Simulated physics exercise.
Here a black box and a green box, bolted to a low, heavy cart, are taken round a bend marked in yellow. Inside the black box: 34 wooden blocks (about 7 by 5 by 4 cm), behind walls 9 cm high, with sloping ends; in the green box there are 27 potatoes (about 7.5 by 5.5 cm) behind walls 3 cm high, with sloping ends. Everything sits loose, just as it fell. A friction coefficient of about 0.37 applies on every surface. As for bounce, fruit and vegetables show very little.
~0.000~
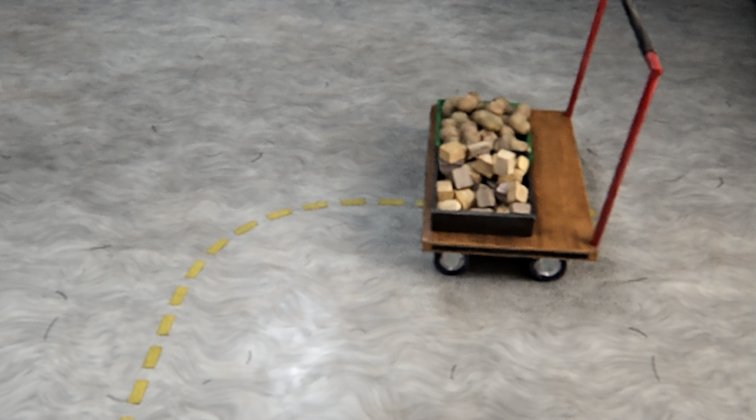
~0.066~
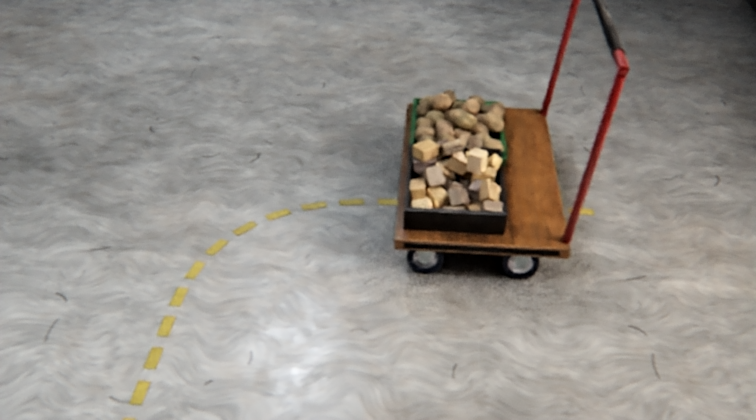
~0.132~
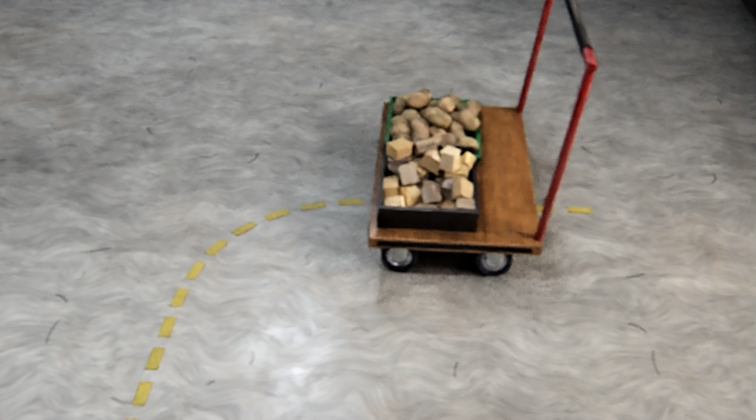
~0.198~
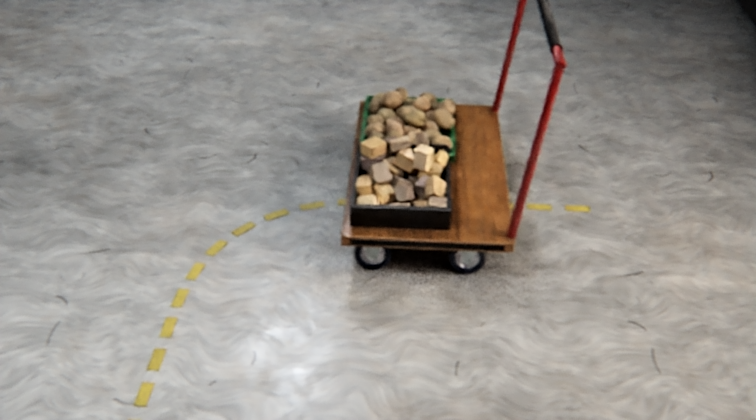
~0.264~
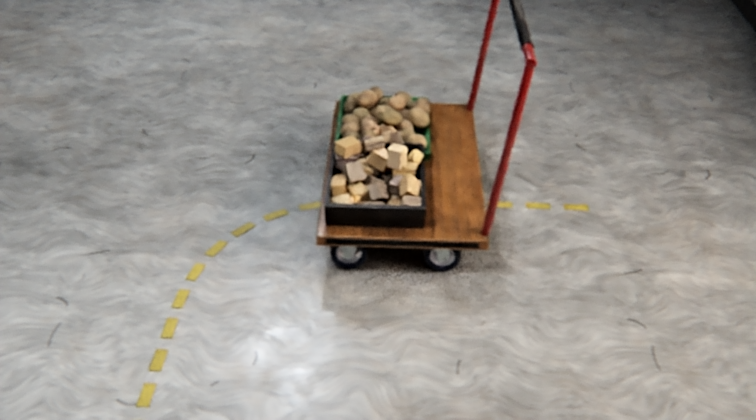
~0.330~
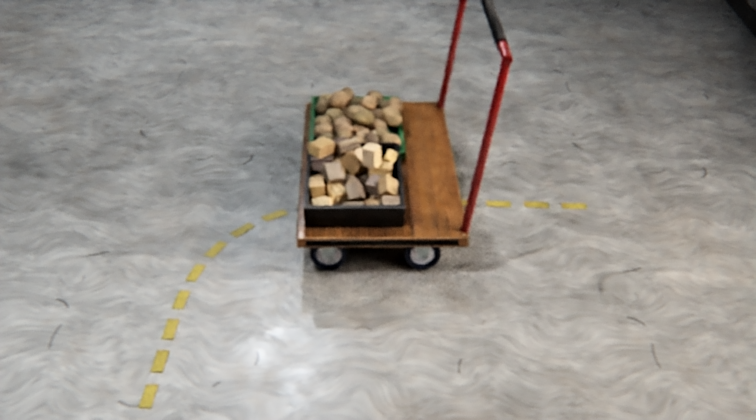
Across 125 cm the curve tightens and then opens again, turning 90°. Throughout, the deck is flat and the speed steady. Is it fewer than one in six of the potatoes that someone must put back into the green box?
The spill falls below a sixth.
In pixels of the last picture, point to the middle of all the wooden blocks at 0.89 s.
Their middle is at about (245, 232).
After 0.70 s, the black box has all 34 and the green box has all 27.
After 0.89 s, the black box has all 34 and the green box is down by 1 of 27.
After 1.18 s, the black box has all 34 and the green box is down by 2 of 27.
Final count (at 1.63 s), the black box has all 34 and the green box is down by 2 of 27. Asked share, 2 of 27, 7 per cent.
